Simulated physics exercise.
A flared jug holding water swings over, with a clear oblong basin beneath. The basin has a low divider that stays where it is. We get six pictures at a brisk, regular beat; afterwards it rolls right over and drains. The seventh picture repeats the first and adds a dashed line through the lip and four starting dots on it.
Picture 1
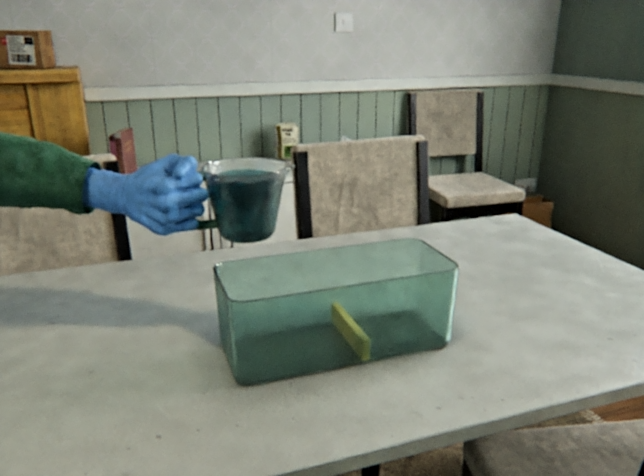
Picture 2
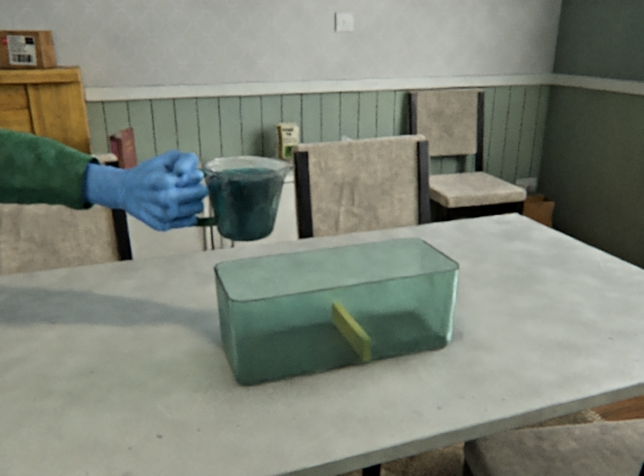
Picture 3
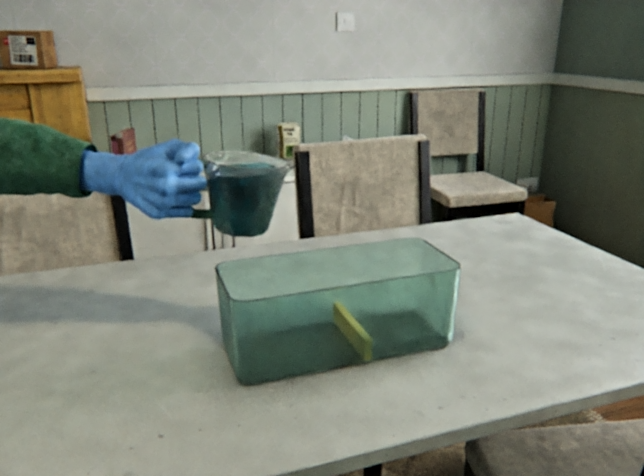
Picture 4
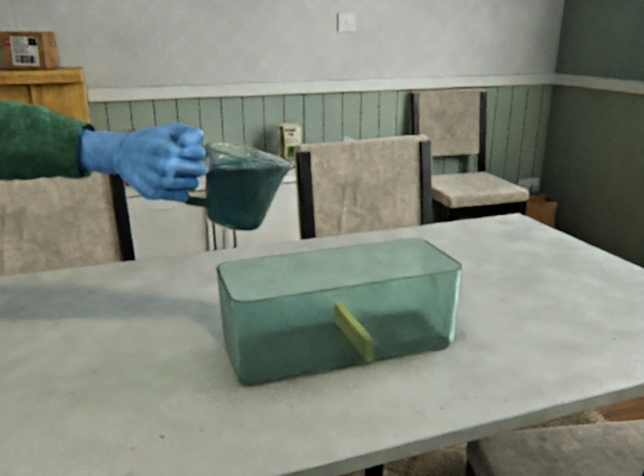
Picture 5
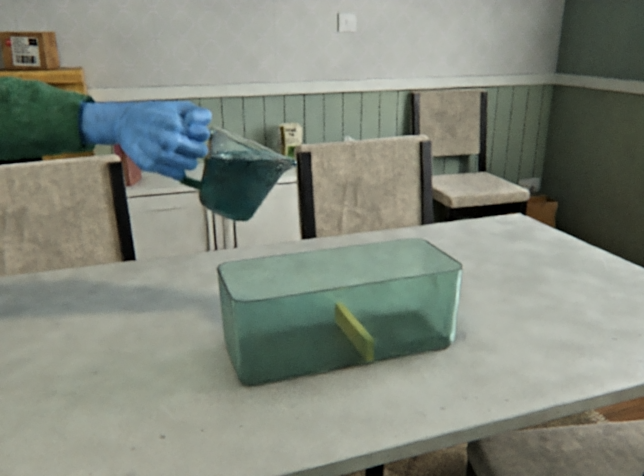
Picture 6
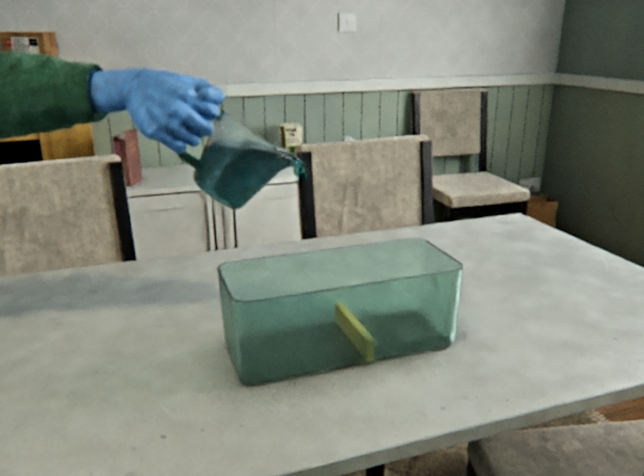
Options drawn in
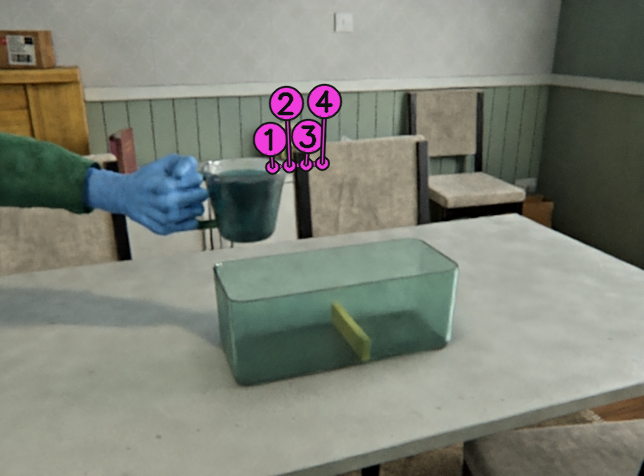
A blue-gloved hand tilting a flared jug of dark water rightward above a clear oblong basin until water crosses the lip.
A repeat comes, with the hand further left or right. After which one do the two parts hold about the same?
It is 1.
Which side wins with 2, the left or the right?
The right side.
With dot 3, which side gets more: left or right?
More ends on the right.
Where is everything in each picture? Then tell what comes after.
Upright, lip at (293, 165); basin from (234, 383) to (448, 342); top of the wall at (349, 319); nothing has left yet, in the first picture.
Upright, lip at (293, 165); nothing has left yet, in the second picture.
Tipped about 7°, lip at (294, 165); nothing has left yet, in the third picture.
Tipped about 15°, lip at (295, 165); nothing has left yet, in the fourth picture.
Tipped about 26°, lip at (295, 165); water is over the lip, down to (295, 165), in the fifth picture.
Tipped about 38°, lip at (295, 165); water is over the lip, down to (300, 177), in the sixth picture.
On the marked copy, 1 at (272, 167); 2 at (289, 165); 3 at (306, 164); 4 at (322, 163).
With 1, about 44 % ends left of the wall and 54 % right of it.
With 2, about 18 % ends left of the wall and 80 % right of it; 3 % is lost outside.
With 3, about 11 % ends left of the wall and 87 % right of it.
With 4, about 11 % ends left of the wall and 86 % right of it.
